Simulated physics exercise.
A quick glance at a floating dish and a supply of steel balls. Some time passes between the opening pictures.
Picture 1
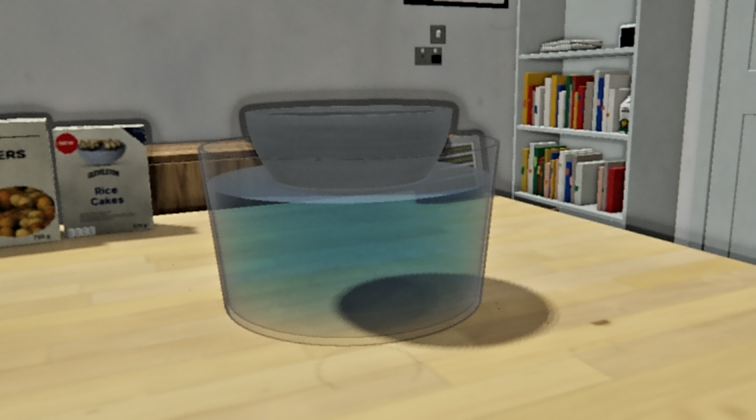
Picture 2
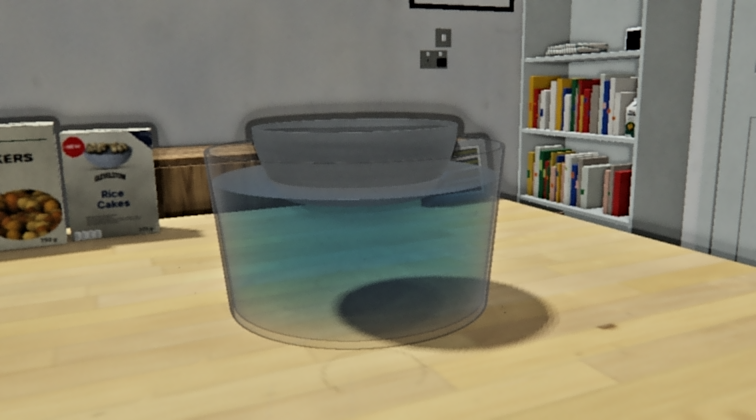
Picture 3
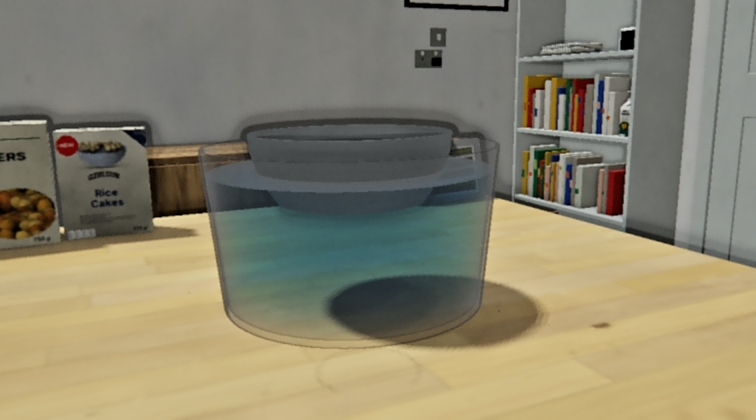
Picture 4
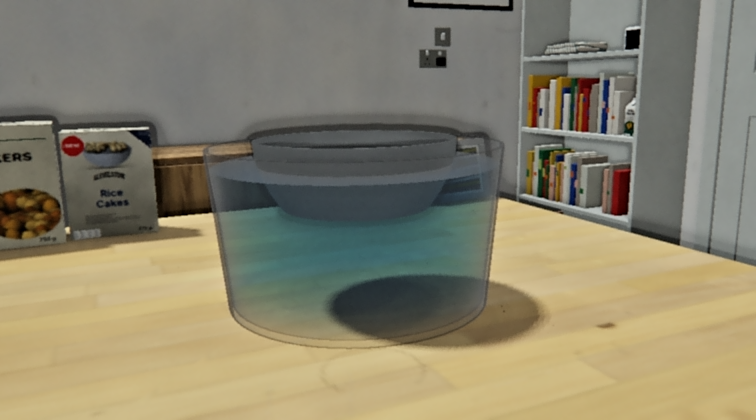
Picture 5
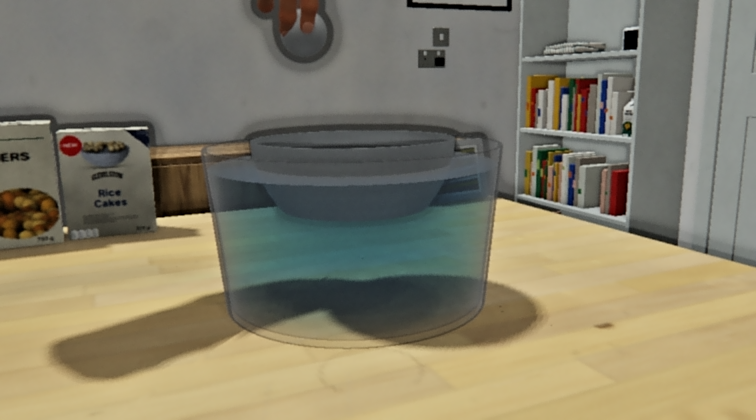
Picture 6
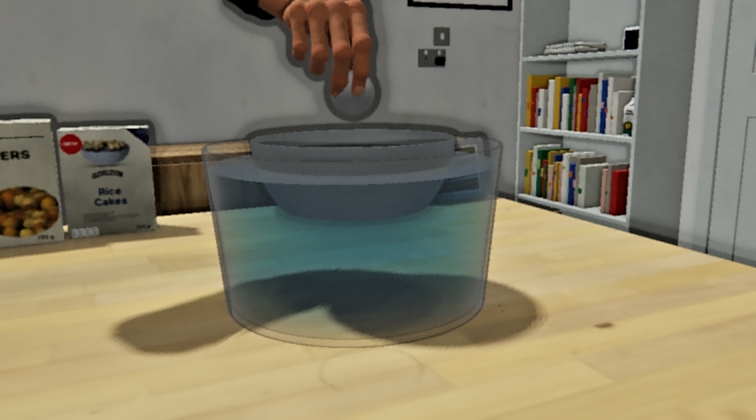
A grey dish floating in a clear tub of bluish water sat lower and lower in it, and then a hand came in from above and lowered a grey ball toward the dish.
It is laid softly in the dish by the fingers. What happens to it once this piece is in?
It will not go down this time.
Soon after, the steel ball is in and the dish dips.
Later, it steadies; about a fifth of its side above the surface.
In the end, the dish floats; about a fifth of its side above the surface.
